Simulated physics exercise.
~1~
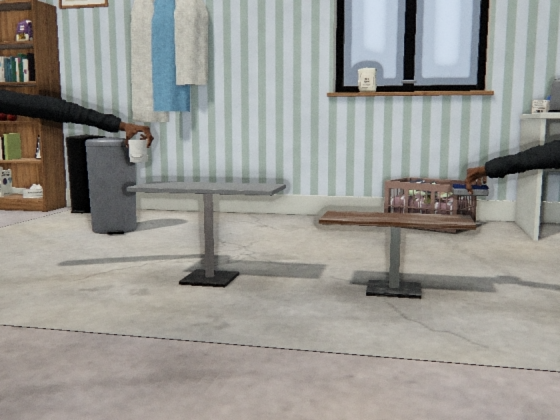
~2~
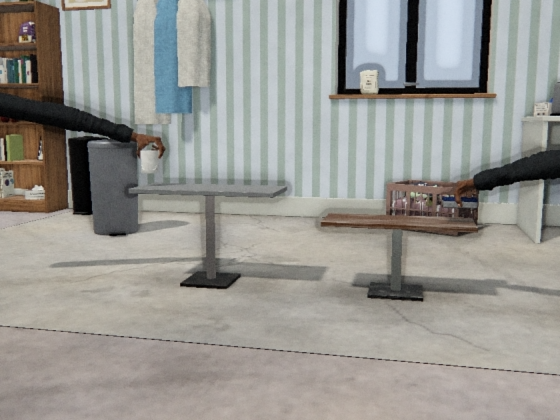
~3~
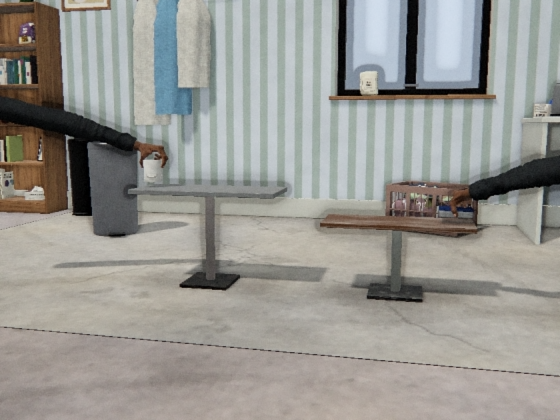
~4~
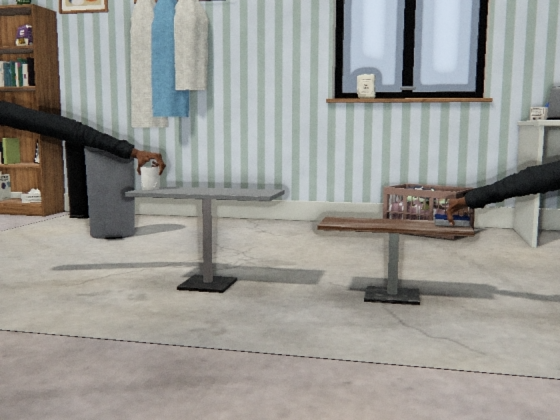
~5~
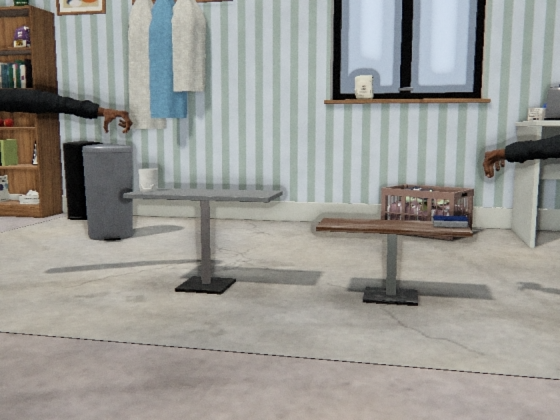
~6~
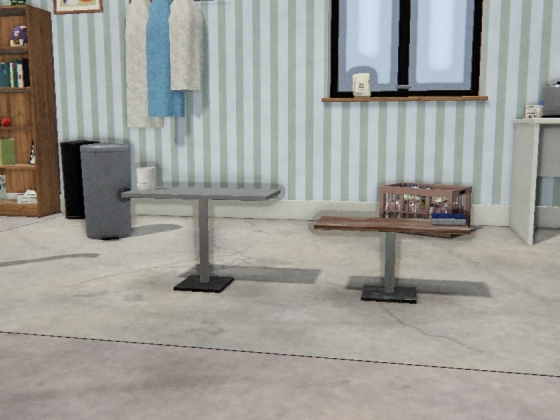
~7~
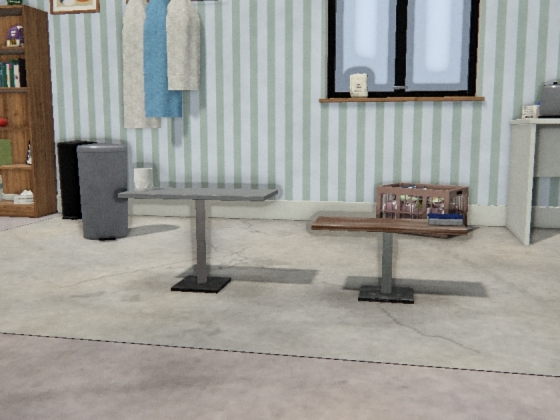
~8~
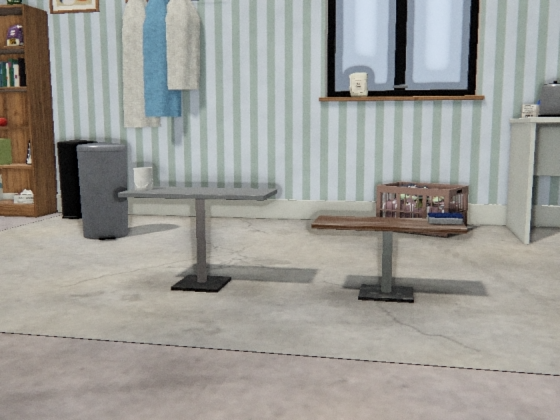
Two dark-sleeved arms reach in from opposite sides of a room with a pale striped wall, seen from the front by a gently swaying camera. A grey side table stands left of centre and a lower brown one to the right, with a bookshelf, grey bin, hanging clothes and window behind. The left hand lowers a pale beaker onto the left end of the grey table, while the right hand sets a small bluish sponge near the right end of the brown one. Both hands let go and withdraw from view. The two items stay put, and both tables remain flat on their feet.
